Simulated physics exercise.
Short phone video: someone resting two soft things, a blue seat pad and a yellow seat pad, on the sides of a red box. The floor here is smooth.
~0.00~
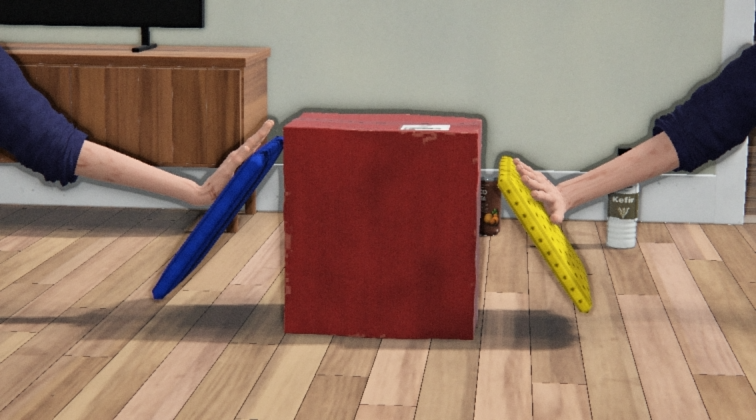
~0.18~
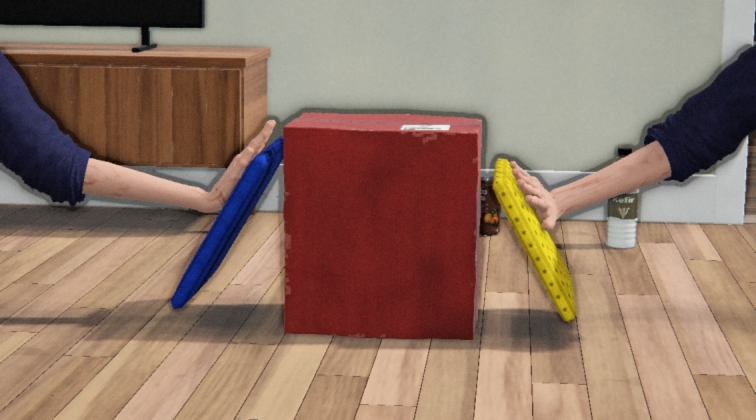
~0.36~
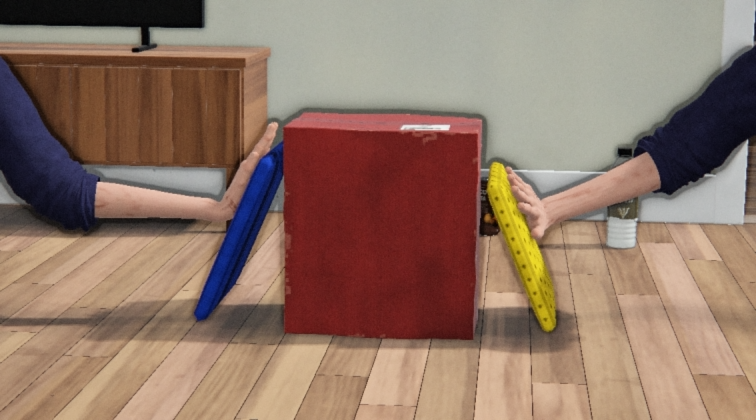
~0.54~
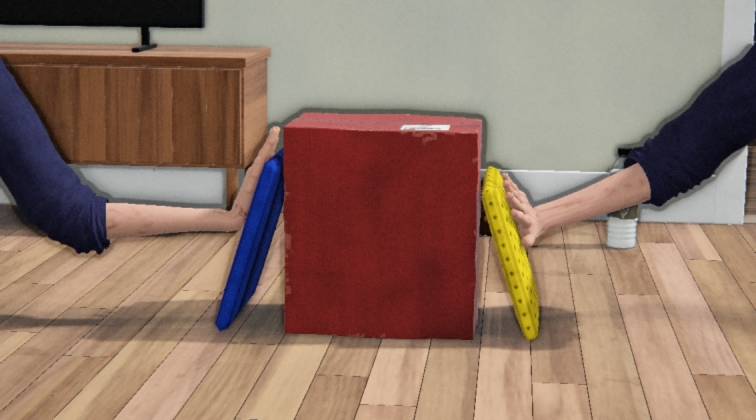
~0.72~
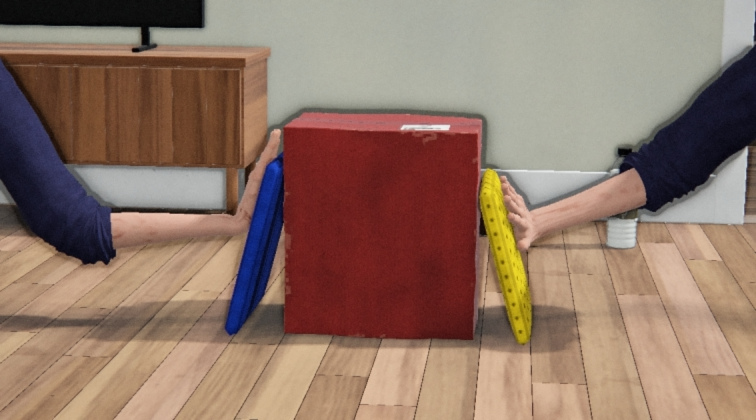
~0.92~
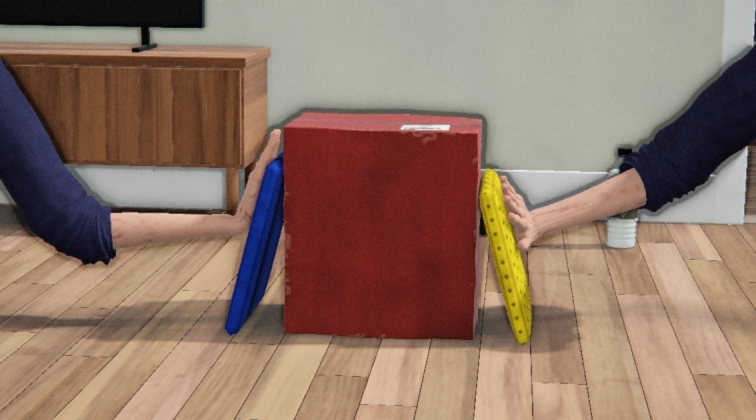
Two hands bringing a blue pad and a yellow pad inward against opposite sides of a red box, then keeping still.
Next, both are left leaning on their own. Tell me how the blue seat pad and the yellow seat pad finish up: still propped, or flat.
By the end the blue seat pad is still propped, the yellow seat pad is still propped.
By 1.38 s, blue seat pad still up near (266, 235); yellow seat pad still up near (505, 254).
When it is over, blue seat pad still up near (266, 235); yellow seat pad still up near (505, 253). The blue seat pad holds its lean and the yellow seat pad remains propped up.
